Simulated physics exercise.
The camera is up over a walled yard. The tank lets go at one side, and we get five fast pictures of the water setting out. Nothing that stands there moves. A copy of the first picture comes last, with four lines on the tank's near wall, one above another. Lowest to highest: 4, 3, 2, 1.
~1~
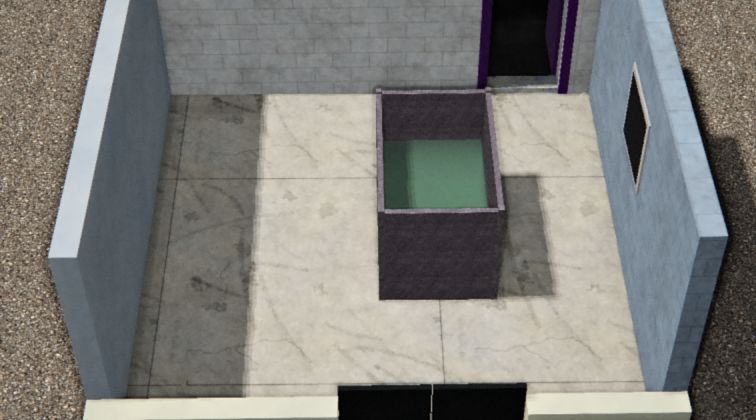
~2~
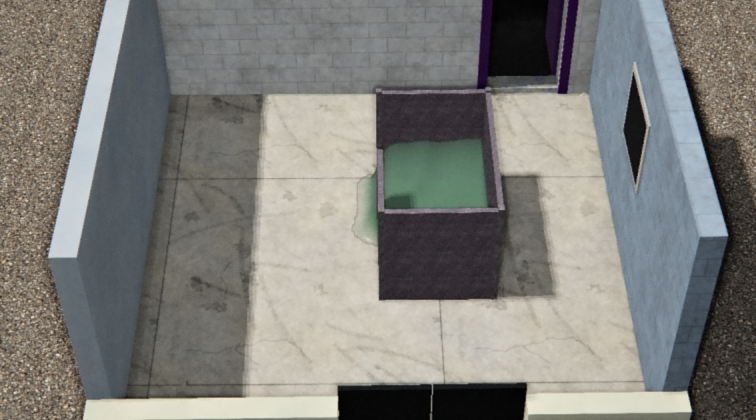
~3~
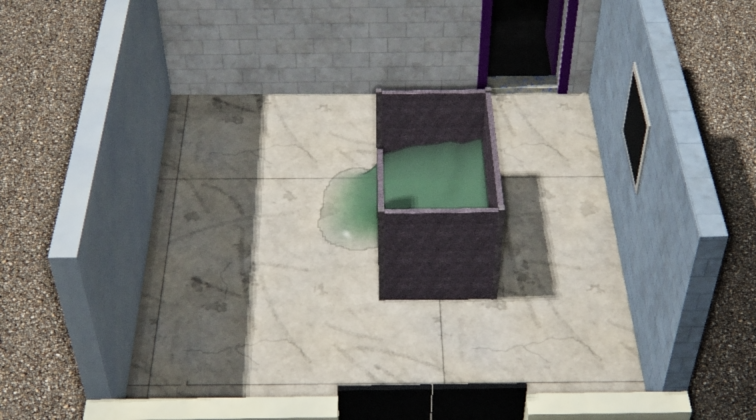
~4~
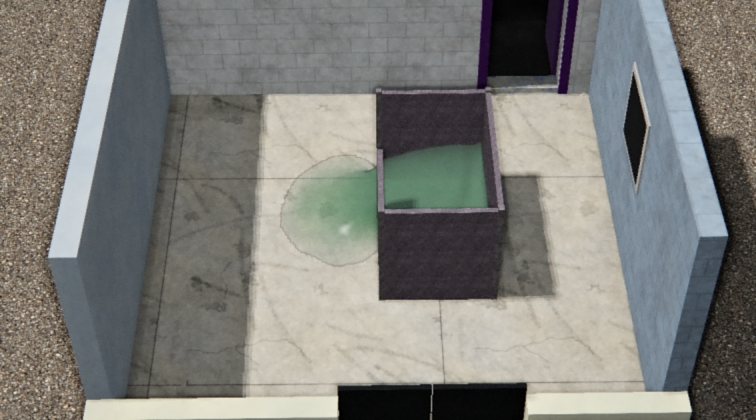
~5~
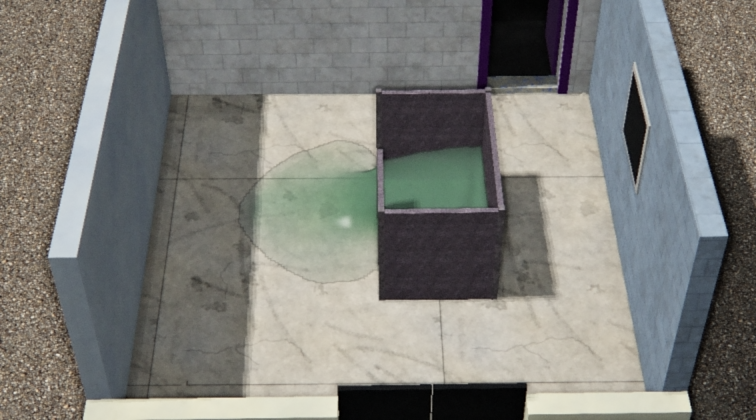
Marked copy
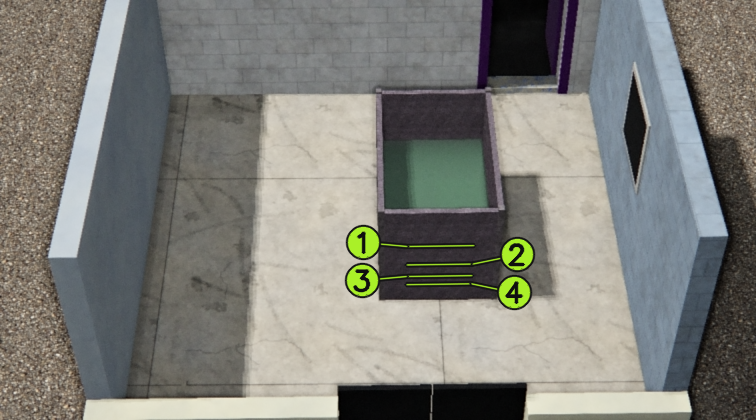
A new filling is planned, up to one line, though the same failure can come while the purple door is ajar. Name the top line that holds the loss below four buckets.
I would pick mark 1.
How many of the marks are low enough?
All of the four.
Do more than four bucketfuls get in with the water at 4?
No.
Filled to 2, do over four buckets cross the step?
No, that is safe.
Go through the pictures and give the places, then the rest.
Water in the tank at rest, its middle at (436, 192); foot of the purple doorway at (522, 93); shut gate at (432, 392).
Water covers 1 % of the ground and shows as far out as (359, 226).
Water covers 3 % of the ground and shows as far out as (333, 234).
Water covers 6 % of the ground and shows as far out as (290, 227).
Water covers 10 % of the ground and shows as far out as (248, 223).
On the marked copy, 1 at (440, 246); 2 at (439, 264); 3 at (439, 276); 4 at (439, 284); from the bottom up 4, 3, 2, 1.
If 1 is chosen, a splash gets over, under a bucket.
If 2 is chosen, nothing gets over.
If 3 is chosen, nothing gets over.
If 4 is chosen, nothing gets over.
